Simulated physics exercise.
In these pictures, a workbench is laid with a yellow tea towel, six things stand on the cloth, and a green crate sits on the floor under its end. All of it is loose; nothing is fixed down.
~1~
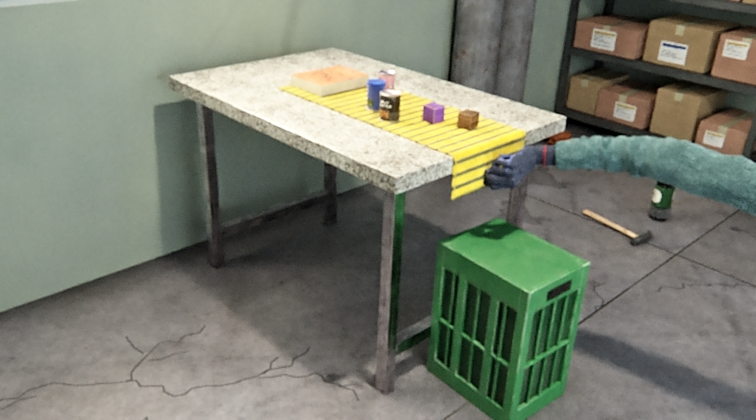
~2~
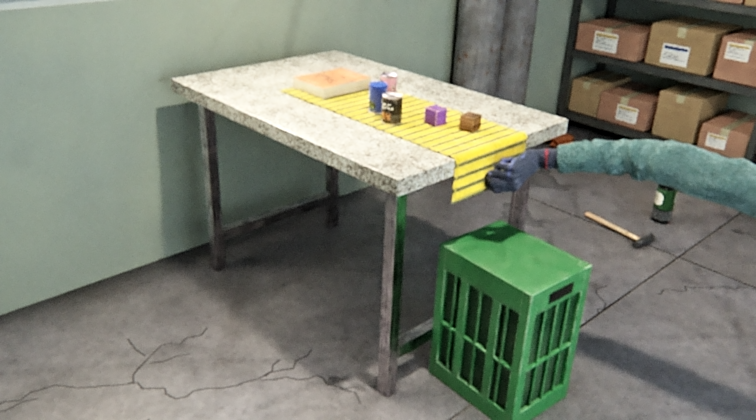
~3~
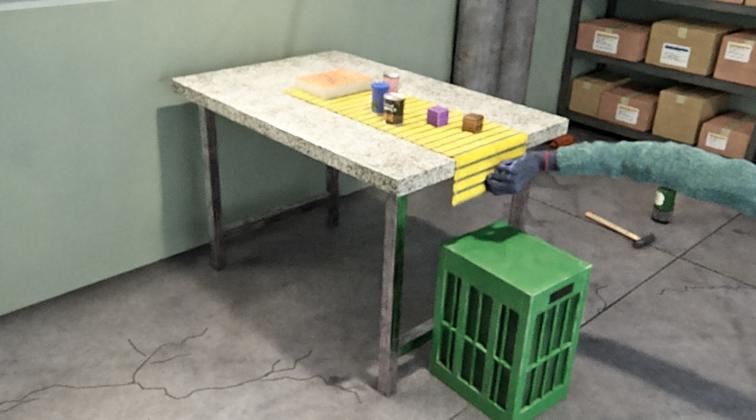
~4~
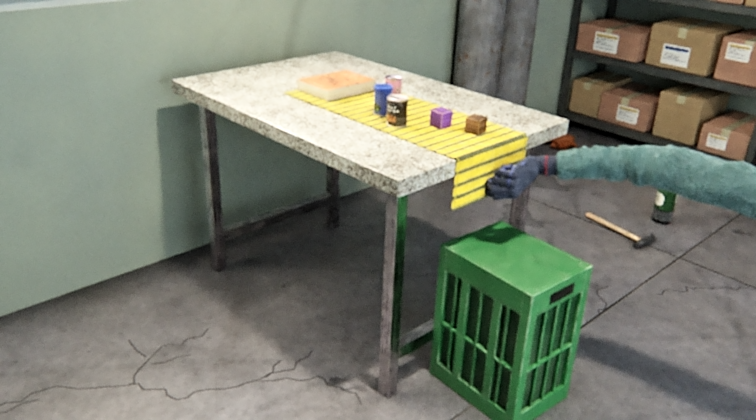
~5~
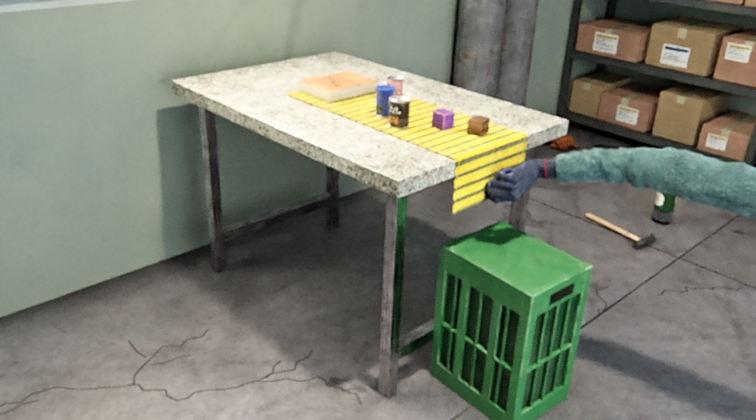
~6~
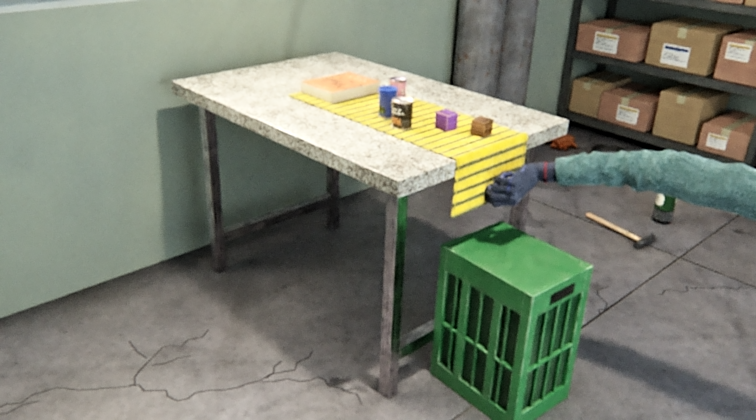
A gloved hand slowly drew a striped yellow cloth down over the end of a workbench, and the small cans and cubes on it slid slightly toward that end, above a green crate.
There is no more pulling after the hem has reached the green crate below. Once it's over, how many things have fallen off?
By then one has.
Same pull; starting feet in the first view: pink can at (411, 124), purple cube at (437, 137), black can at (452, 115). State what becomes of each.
The pink can ends up on top, the purple cube ends up off and the black can ends up on top.
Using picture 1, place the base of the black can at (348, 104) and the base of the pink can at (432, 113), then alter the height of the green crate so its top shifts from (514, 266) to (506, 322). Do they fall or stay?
The black can stays put, the pink can is lost.
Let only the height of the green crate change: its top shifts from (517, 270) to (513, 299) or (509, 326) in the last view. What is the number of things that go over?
It comes to 2 for the first height and 3 for the second.
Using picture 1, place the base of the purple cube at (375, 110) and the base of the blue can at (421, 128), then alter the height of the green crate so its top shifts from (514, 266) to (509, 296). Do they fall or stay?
Outcome for the purple cube: It stays. Outcome for the blue can: It is lost.
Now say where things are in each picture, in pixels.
In the first picture, hem (451, 201); brown cube (469, 112); purple cube (434, 105); black can (391, 92); blue can (377, 81); pink can (387, 72); top of the crate (514, 266).
In the second picture, hem (451, 204); brown cube (471, 115).
In the third picture, hem (453, 207); purple cube (438, 108).
In the fourth picture, hem (451, 211); black can (398, 97); top of the crate (516, 269).
In the fifth picture, hem (452, 215); blue can (385, 87).
In the sixth picture, hem (452, 218); brown cube (482, 119); purple cube (447, 112); black can (403, 99); blue can (388, 88); pink can (398, 79).
Soon after, hem near (487, 215); all still up.
Then, hem on the crate; brown cube gone.
At rest, hem on the crate; brown cube gone. Over the edge go one.
